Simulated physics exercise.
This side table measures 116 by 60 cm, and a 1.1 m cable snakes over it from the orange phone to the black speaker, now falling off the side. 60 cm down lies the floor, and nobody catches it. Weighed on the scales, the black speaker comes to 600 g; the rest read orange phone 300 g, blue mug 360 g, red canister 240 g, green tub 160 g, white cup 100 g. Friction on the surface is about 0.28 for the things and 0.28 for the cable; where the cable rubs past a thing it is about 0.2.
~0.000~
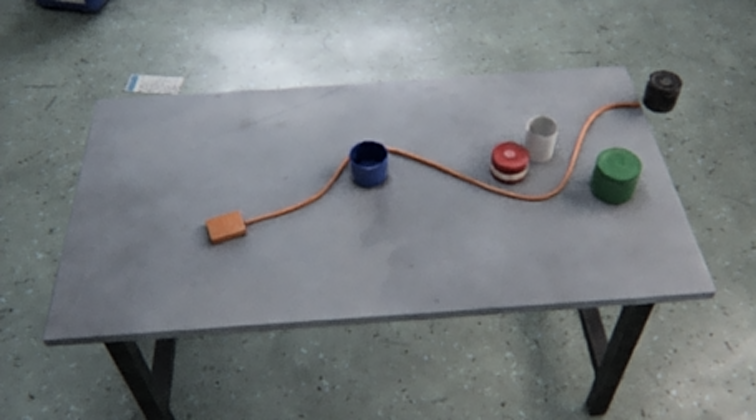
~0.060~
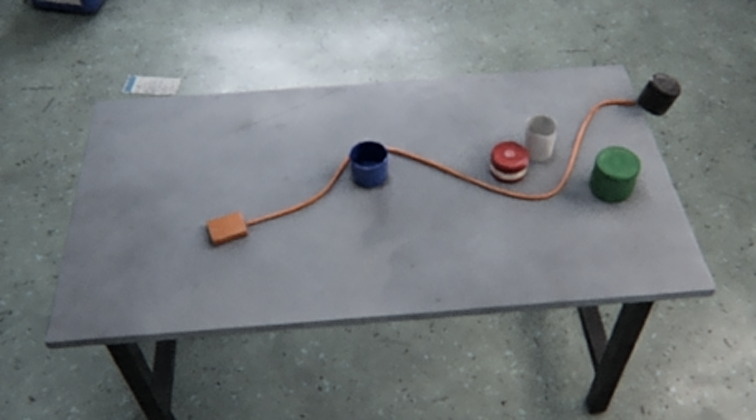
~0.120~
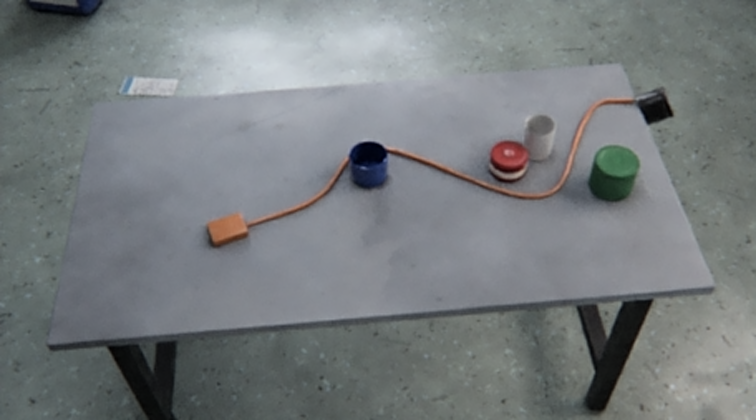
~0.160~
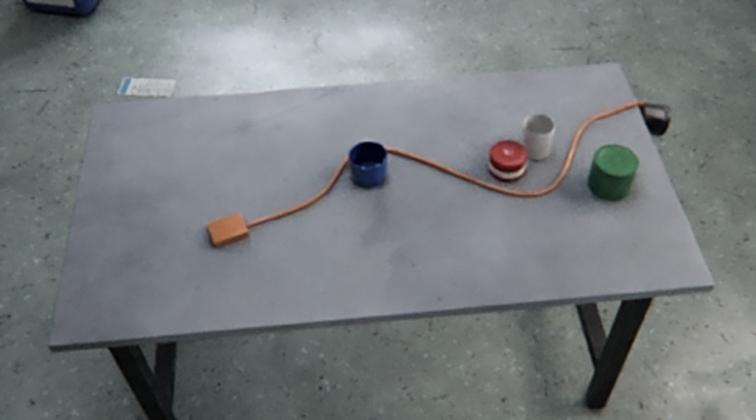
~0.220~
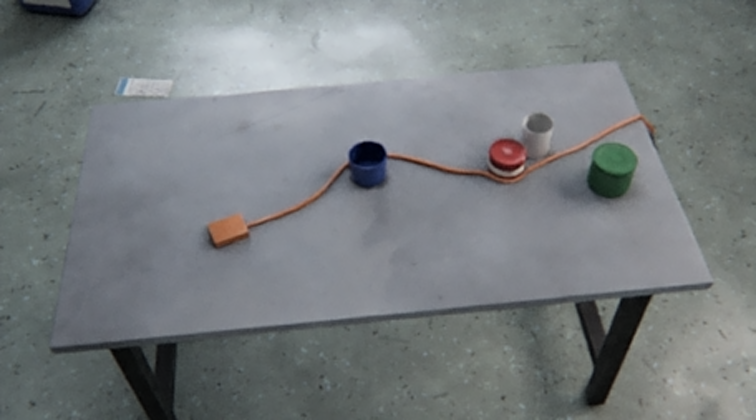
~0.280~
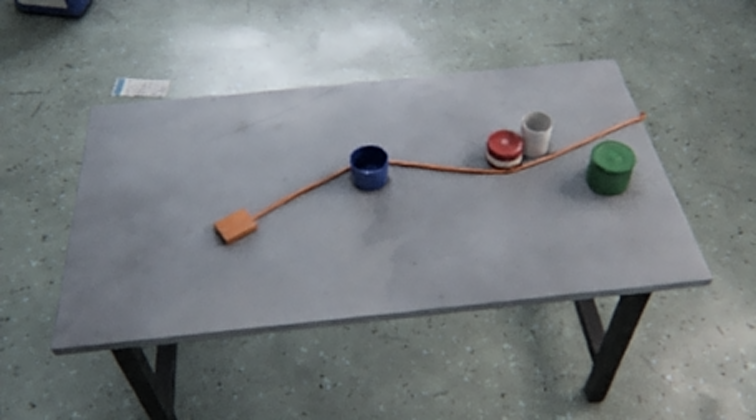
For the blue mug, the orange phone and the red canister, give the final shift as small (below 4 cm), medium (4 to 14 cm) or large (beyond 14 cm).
Shifts - the blue mug medium, the orange phone large, the red canister large.
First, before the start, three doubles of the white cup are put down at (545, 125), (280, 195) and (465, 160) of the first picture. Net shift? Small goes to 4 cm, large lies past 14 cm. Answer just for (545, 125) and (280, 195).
Slight and moderate.
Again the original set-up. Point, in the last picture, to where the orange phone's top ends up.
Check near (543, 108) - that's where it comes to rest.
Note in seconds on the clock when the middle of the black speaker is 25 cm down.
Around 0.30 seconds on the clock.
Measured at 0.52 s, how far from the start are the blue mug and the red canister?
Approx. shifts - blue mug: 10 cm; red canister: 15 cm.
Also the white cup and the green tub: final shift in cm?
Approx. final shift - white cup: 20 cm; green tub: 0 cm.
After 0.5 s, the cable's tail end at (385, 173); orange phone 30 cm off its start, red canister 17 cm off its start, blue mug 11 cm off its start.
After 0.7 s, the cable's tail end at (511, 121); orange phone 59 cm off its start, red canister 19 cm off its start, blue mug 11 cm off its start.
After 1.0 s, the cable's tail end at (555, 108); orange phone 69 cm off its start at (541, 109), red canister 19 cm off its start at (492, 85), blue mug 11 cm off its start at (386, 194).
After 1.2 s, the cable's tail end at (557, 108); orange phone 70 cm off its start, red canister 19 cm off its start, blue mug 11 cm off its start.
After 2.4 s, the cable's tail end at (557, 108); orange phone 70 cm off its start at (543, 108), red canister 19 cm off its start at (492, 85), blue mug 11 cm off its start at (386, 194), white cup 21 cm off its start at (639, 104).
